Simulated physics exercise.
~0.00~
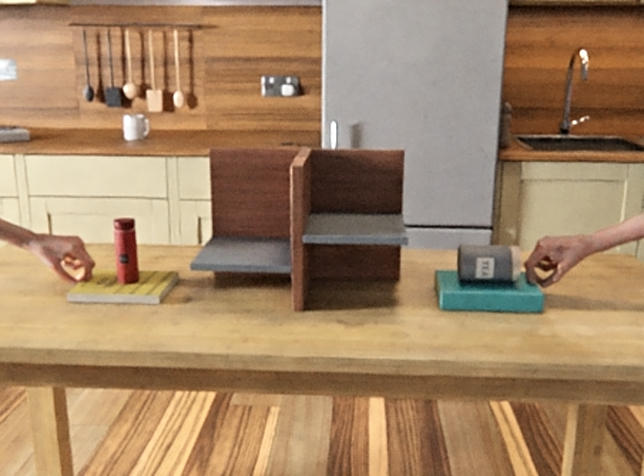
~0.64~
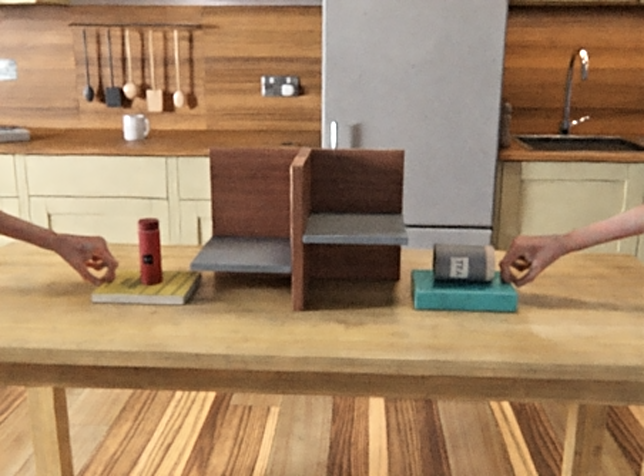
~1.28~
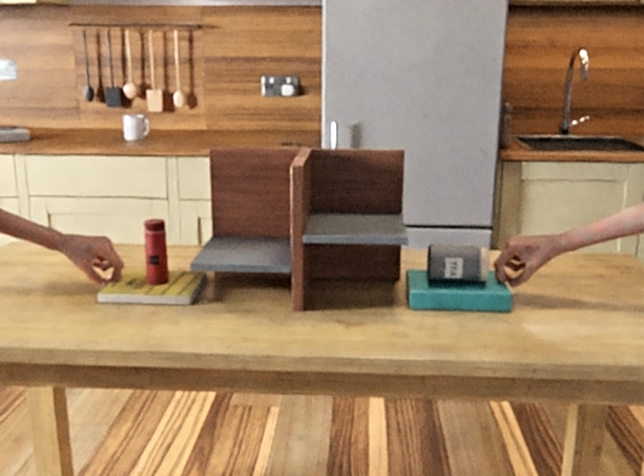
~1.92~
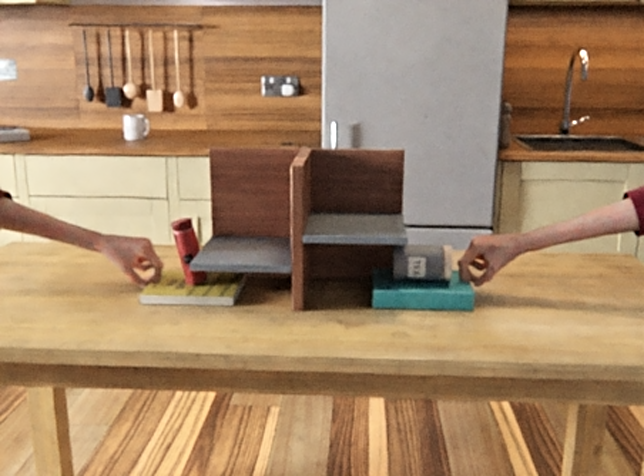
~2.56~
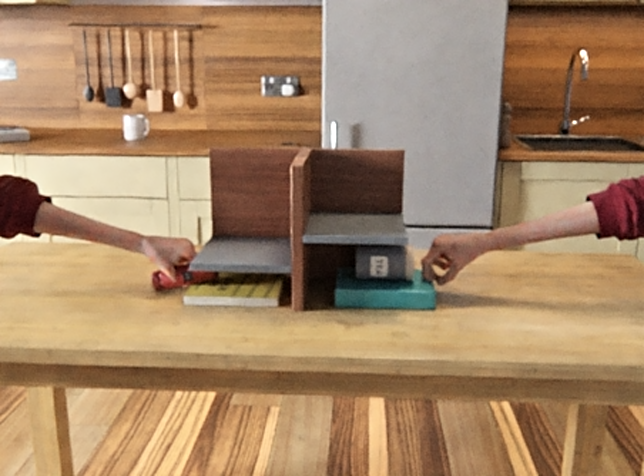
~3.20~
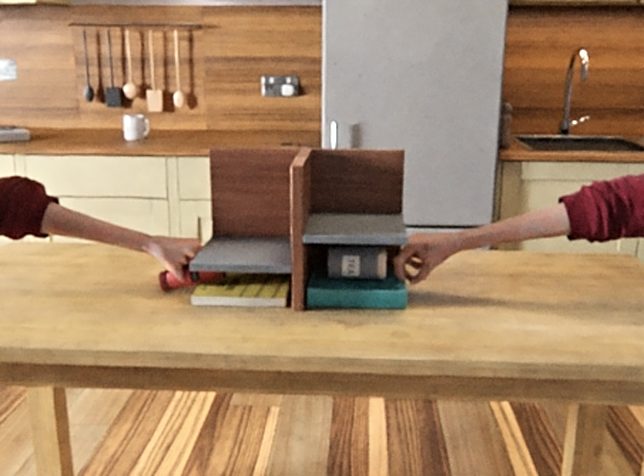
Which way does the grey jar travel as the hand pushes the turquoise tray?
The grey jar travels to the left, riding on the turquoise tray until it is under the right-hand shelf.
